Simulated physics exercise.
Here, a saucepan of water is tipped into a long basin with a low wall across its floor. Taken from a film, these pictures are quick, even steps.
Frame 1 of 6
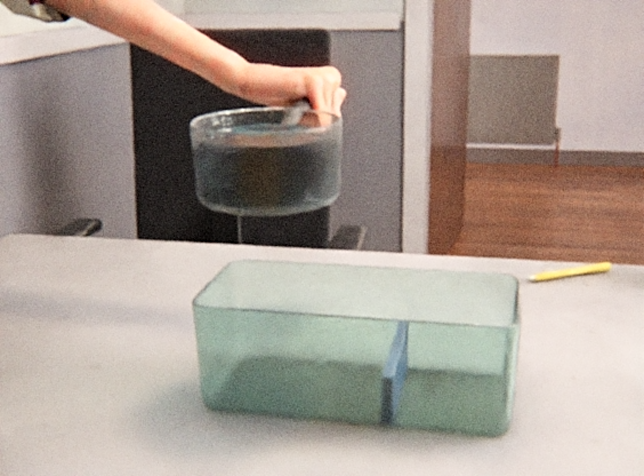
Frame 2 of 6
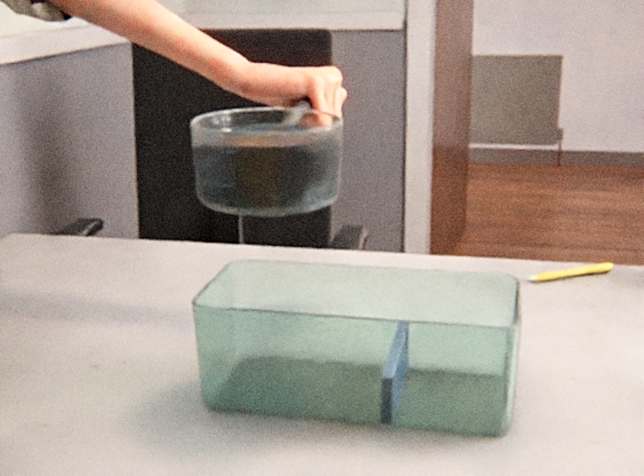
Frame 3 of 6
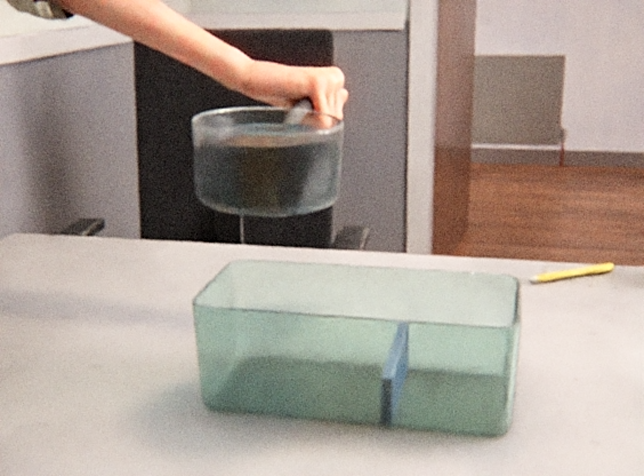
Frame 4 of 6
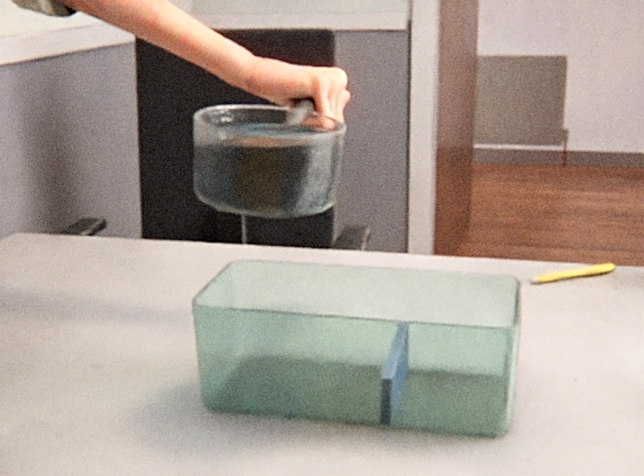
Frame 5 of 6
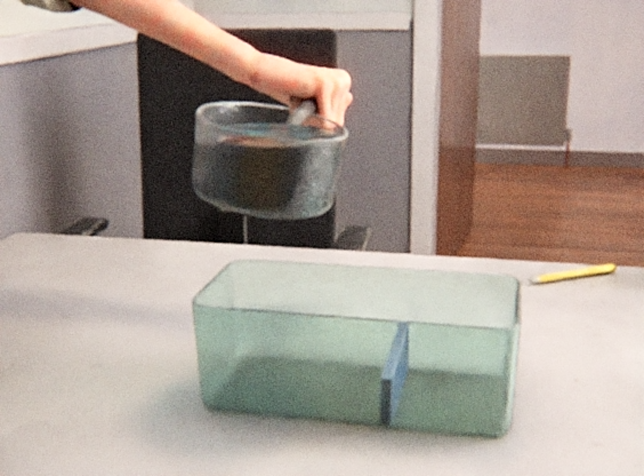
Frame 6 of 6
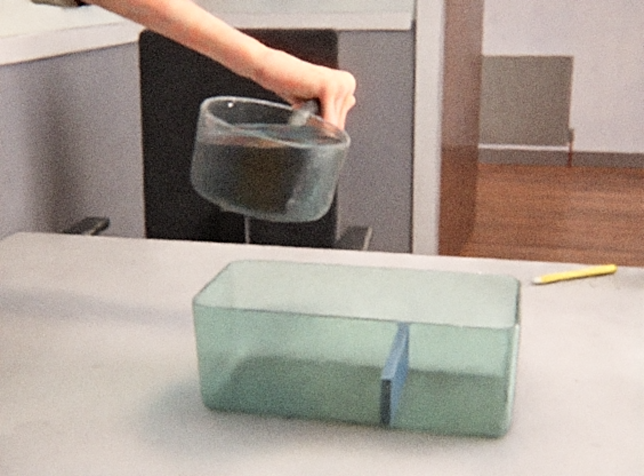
In a room with grey walls and a wooden floor at the right, a pale tabletop is seen from slightly above. A hand reaching in from the upper left holds a clear round pan of water above a long greenish see-through basin with a low blue wall inside, and a yellow pencil-like object lies at right. The pan, level at first, gradually tilts down to the right, while the view shifts very slightly.
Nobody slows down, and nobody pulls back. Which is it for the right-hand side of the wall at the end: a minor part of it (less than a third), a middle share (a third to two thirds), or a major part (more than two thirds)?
Seems the share right of the wall stays inside the range of a third to two thirds.
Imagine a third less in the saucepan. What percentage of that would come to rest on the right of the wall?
Estimated share: Around 25 %.
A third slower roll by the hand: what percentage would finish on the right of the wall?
Roughly 60 in a hundred.
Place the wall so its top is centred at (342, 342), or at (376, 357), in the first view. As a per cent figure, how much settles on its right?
That'd be about 90 percent for the first and about 60 percent for the other.
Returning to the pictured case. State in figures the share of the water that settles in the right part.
I'd put it near 40 per cent.
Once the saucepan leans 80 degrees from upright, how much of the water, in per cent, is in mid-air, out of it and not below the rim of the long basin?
I'd put it at roughly 35 percent of it.
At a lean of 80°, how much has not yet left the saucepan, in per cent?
Still holding around 50 %, give or take.
A moment on, the saucepan is tipped on its side and 48 per cent is still to pour, 3 is left of the wall and 12 right of it.
Next, the saucepan is tipped right over and 7 per cent is still to pour, 37 is left of the wall and 48 right of it.
Then the saucepan is tipped right over and 0 per cent is still to pour, 54 is left of the wall and 43 right of it.
Later the saucepan is tipped right over and 0 per cent is still to pour, 56 is left of the wall and 42 right of it.
In the end 56 per cent lies left of the wall, 42 right of it and 2 outside.
